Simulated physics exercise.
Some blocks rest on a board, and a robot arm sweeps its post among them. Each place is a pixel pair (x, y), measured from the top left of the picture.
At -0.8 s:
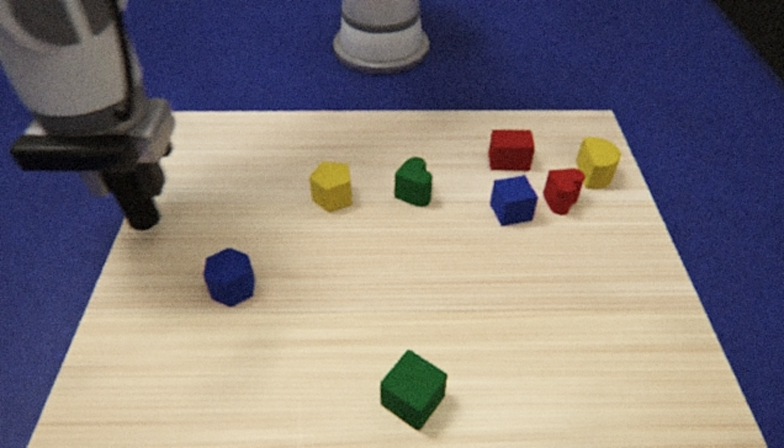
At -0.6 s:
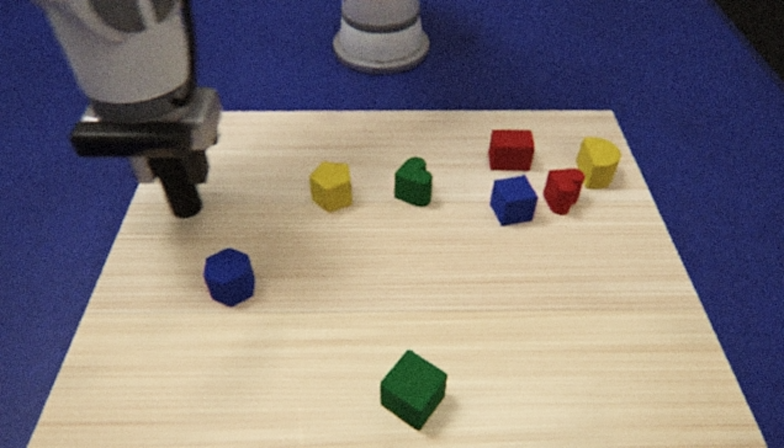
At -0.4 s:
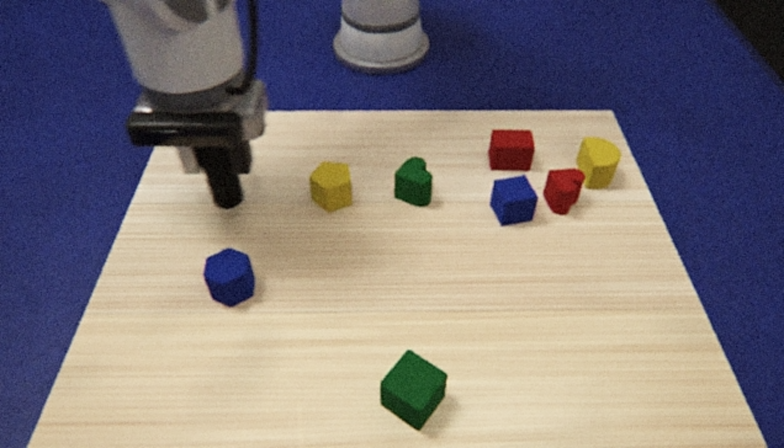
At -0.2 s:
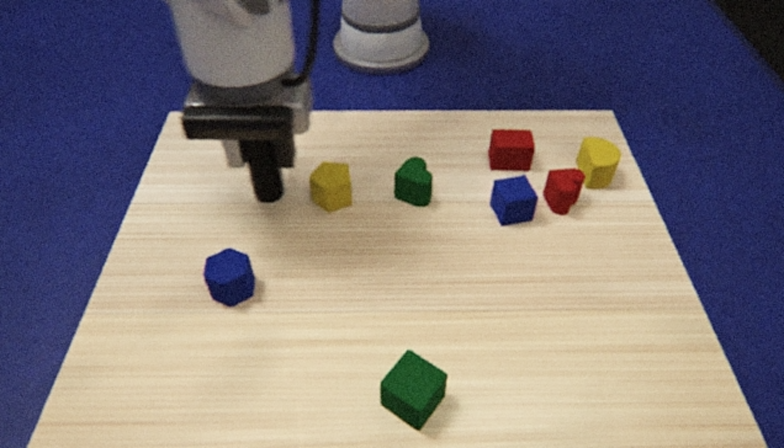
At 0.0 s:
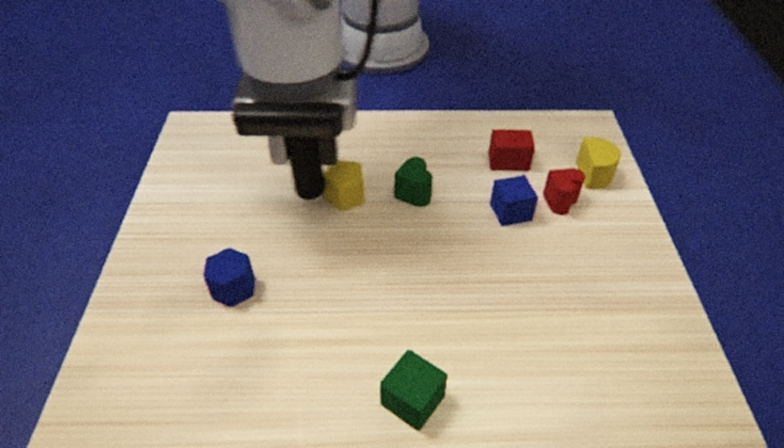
Robot arm sweeping its black post rightward across a wooden board, nudging a yellow pentagon block slightly toward a green heart.
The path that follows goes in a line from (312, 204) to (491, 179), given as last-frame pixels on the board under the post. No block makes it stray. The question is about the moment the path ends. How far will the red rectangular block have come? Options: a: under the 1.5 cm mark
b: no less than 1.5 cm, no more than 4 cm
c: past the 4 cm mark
That would be b.
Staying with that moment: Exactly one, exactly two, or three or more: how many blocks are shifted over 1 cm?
My best guess is that three blocks or more move over 1 cm.
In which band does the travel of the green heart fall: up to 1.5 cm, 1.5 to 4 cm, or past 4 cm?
The over 4 cm band.
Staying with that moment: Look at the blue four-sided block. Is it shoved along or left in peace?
My prediction: It moves.
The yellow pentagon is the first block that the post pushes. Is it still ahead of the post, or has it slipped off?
It is still there in front.
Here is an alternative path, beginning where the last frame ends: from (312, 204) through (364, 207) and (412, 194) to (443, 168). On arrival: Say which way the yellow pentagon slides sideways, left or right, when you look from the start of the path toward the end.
It shifts leftward.
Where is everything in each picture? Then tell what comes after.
The first picture shows post tip at (145, 220); block tops, yellow pentagon at (331, 174); green heart at (415, 170); red rectangular block at (514, 138); blue four-sided block at (516, 188).
The second picture shows post at (187, 208); blocks unchanged.
The third picture shows post at (229, 199); blocks unchanged.
The fourth picture shows post at (270, 193); blocks unchanged.
The fifth picture shows post at (310, 190); yellow pentagon at (344, 172); green heart at (415, 170); red rectangular block at (514, 138); blue four-sided block at (516, 188).
What follows on the original path. One third of the way, post at (373, 181); yellow pentagon at (405, 164), turned 30° clockwise; green heart at (439, 169).
Two thirds of the way, post at (435, 172); yellow pentagon at (467, 157), turned 35° clockwise; green heart at (500, 165); blue four-sided block at (531, 190), turned 30° clockwise.
At the end, post at (494, 165); yellow pentagon at (527, 152), turned 45° clockwise; green heart at (559, 162); red rectangular block at (537, 128), turned 50° anticlockwise; blue four-sided block at (543, 191), turned 80° clockwise.
